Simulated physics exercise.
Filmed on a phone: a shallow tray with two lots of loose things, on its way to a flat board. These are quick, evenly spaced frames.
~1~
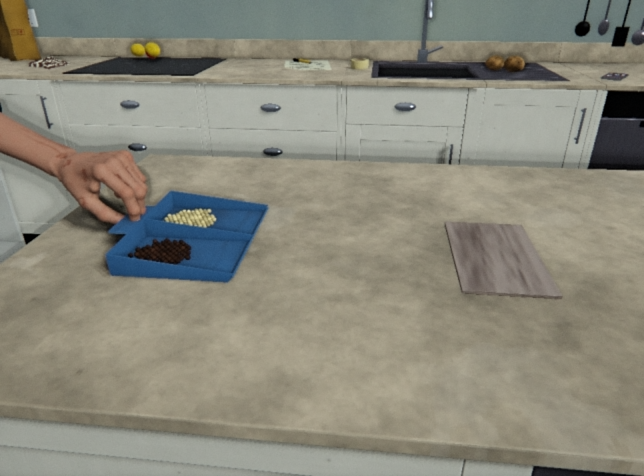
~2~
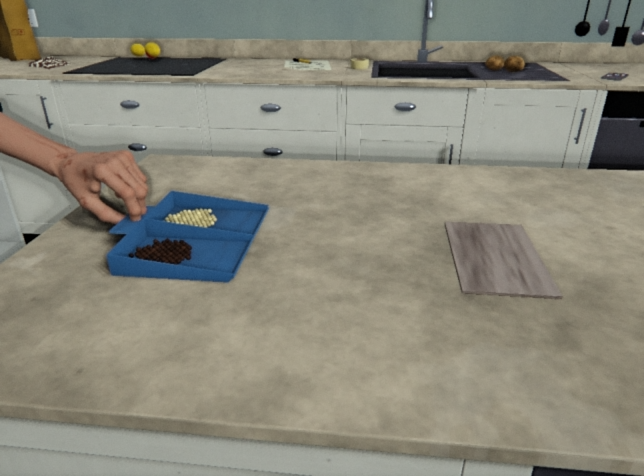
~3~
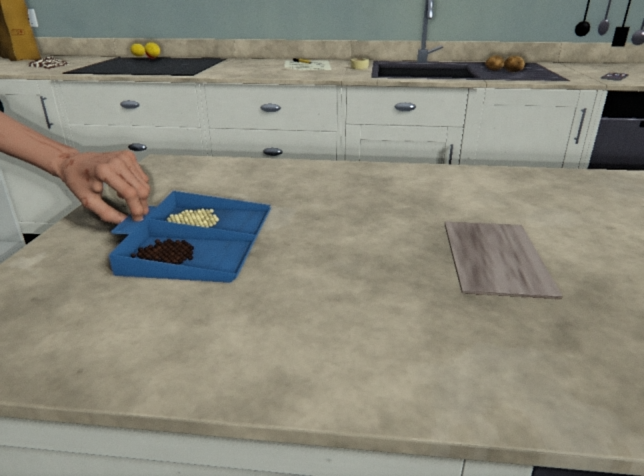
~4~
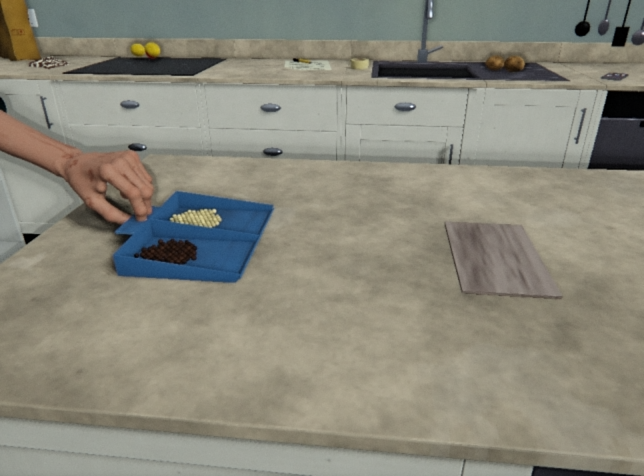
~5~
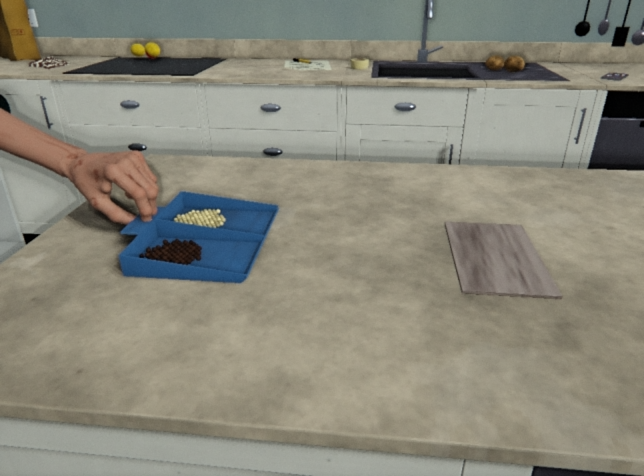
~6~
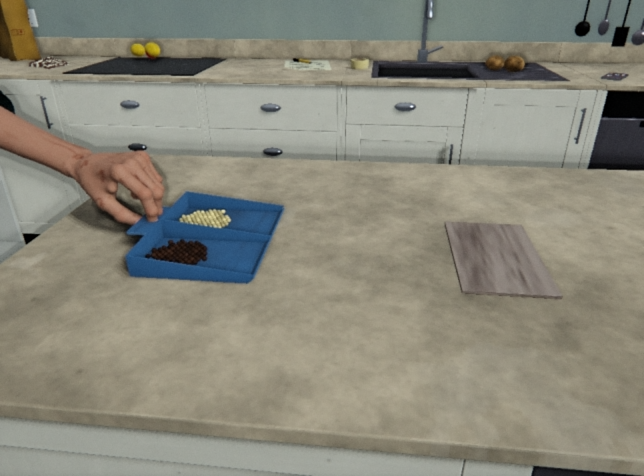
A blue tray holding a pile of dark brown berries and a pile of pale beans slid slightly to the right across the counter, a hand at its left end, while a flat board lay still.
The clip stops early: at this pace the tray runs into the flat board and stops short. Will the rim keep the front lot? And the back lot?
The front lot is held by the rim and the back lot is held by the rim.
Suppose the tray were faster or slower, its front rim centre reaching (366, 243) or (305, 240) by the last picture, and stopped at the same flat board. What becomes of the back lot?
First it partly spills out, then it keeps within its part.
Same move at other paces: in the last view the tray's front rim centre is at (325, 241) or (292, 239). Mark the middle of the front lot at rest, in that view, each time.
At about (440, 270), and at (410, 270).
Then, 0.74 s past the last view, tray still sliding, front rim near (356, 243); front lot all inside; back lot all inside.
Then, 1.59 s past the last view, tray stopped at the flat board; front lot all inside; back lot all inside.
Then, 1.80 s past the last view, tray stopped at the flat board; front lot all inside, moved towards the front rim; back lot all inside, moved towards the front rim.
Finally, tray stopped at the flat board; front lot all inside, moved towards the front rim; back lot all inside, moved towards the front rim.
